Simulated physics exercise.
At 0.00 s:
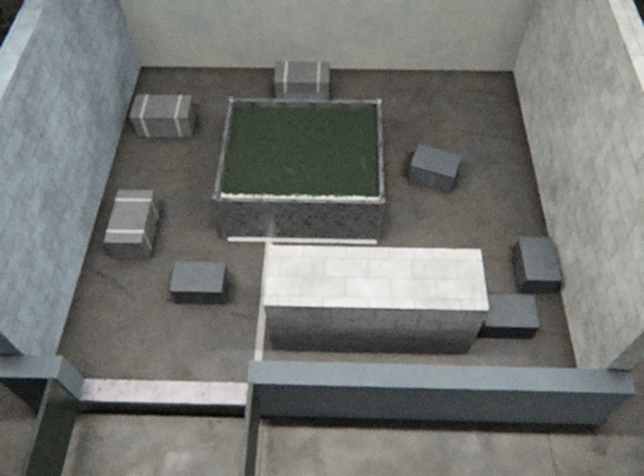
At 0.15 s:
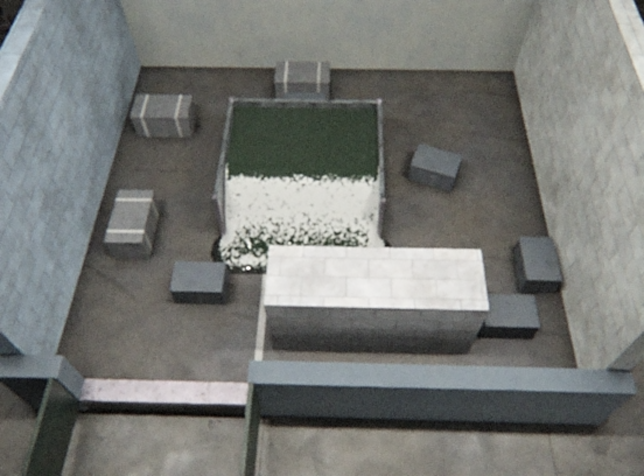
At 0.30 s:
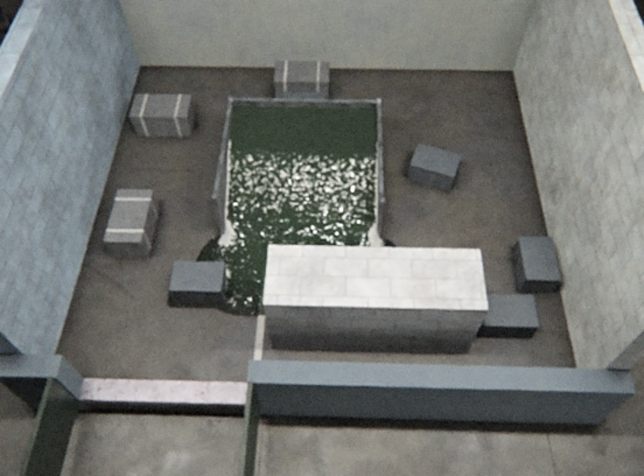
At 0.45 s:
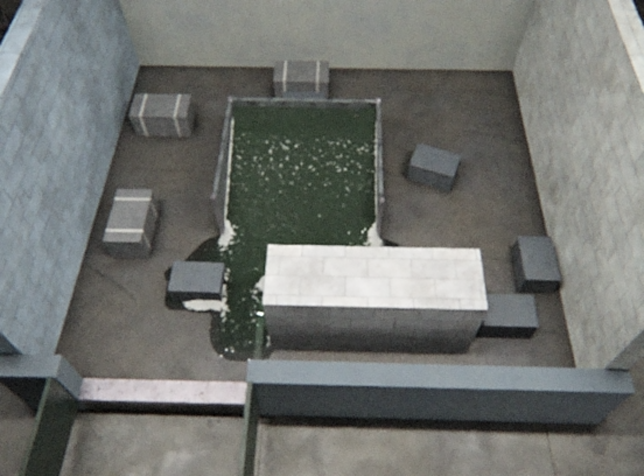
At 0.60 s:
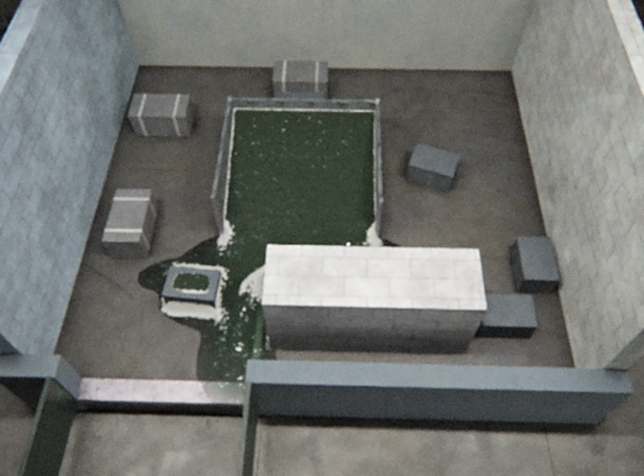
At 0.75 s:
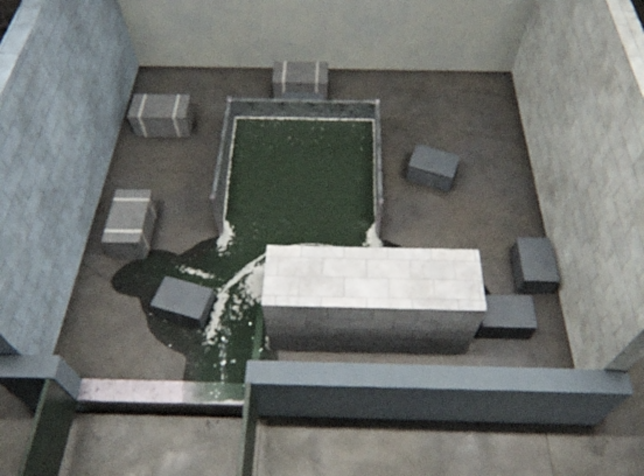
Dark green water bursting through the front of an open tank, spreading around a long pale block and nudging a small grey box.
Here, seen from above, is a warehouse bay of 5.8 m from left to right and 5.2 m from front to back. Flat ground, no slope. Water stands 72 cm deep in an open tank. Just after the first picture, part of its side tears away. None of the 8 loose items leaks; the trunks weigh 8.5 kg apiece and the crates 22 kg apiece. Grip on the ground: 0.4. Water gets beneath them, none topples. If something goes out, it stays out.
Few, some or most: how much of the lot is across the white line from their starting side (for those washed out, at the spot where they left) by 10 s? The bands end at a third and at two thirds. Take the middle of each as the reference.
It is not even a third.
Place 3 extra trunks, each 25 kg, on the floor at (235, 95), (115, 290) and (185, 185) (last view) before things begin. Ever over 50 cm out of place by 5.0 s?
In the order asked: Stays inside the line, crosses the line, stays inside the line.
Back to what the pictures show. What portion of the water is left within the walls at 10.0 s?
About 60 per cent.
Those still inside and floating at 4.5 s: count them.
It comes to 0 of them.
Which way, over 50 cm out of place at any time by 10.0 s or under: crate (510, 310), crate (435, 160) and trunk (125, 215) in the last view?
Within the mark, within the mark, beyond the mark.
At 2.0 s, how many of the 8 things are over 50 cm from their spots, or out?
Count: 1.
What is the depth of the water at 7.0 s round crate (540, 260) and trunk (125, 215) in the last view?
Close to 6 and 5 centimetres.
After 2.0 s 0 of 8 are over the mark; 1 afloat.
After 4.5 s 0 of 8 are over the mark; 0 afloat.
After 7.0 s 1 of 8 are over the mark; 3 afloat.
After 10.0 s 1 of 8 are over the mark; 3 afloat.
